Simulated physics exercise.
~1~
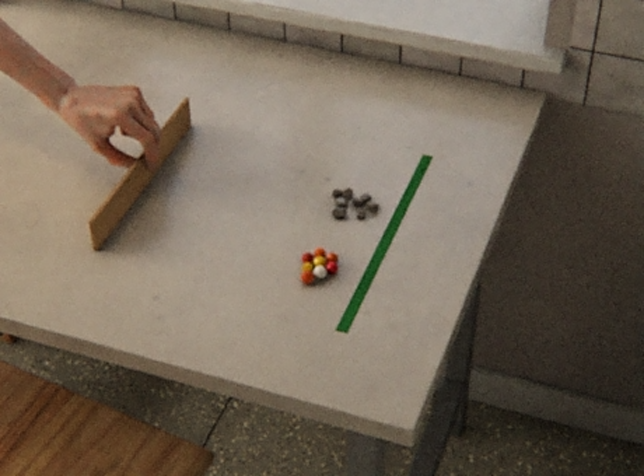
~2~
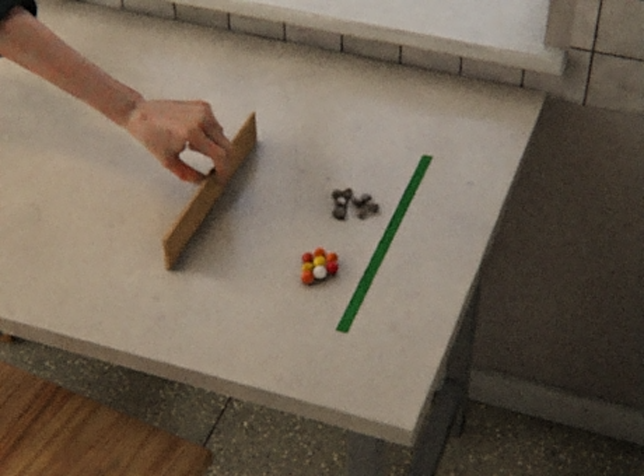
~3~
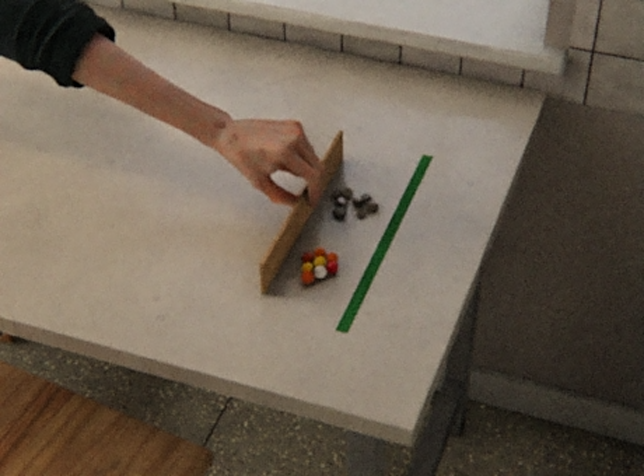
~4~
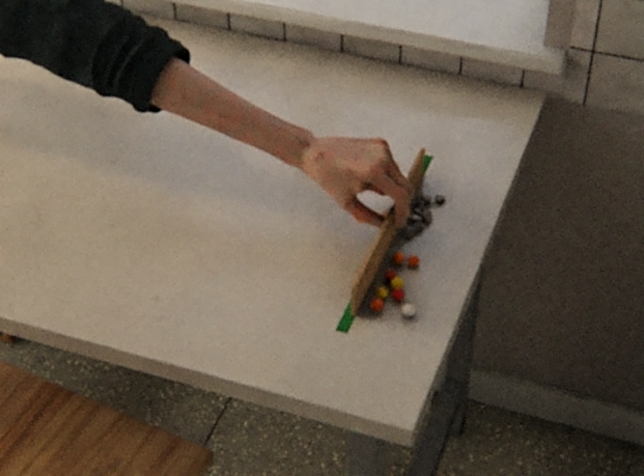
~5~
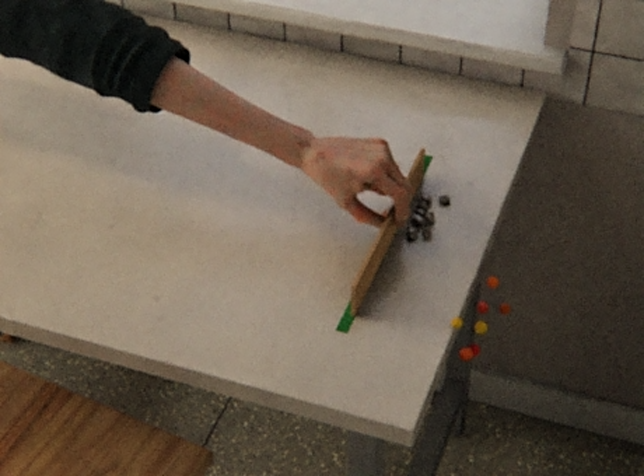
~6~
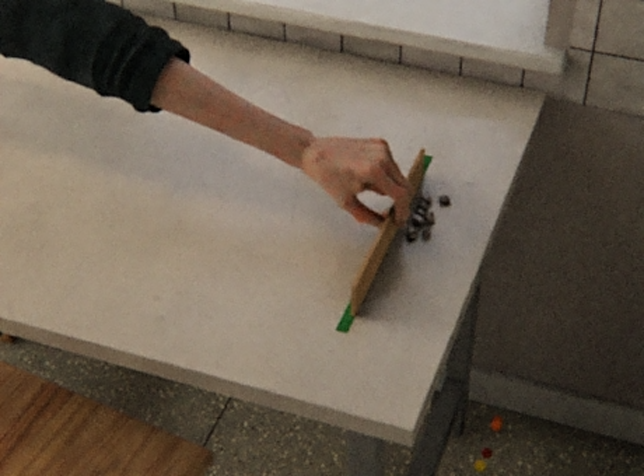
The video shows a hand sliding an upright piece of card rightward across a table, pushing a colourful heap and a dark heap of small things before stopping at a green tape strip. The colourful ones roll off the edge to the floor, while the dark ones stay on the table.
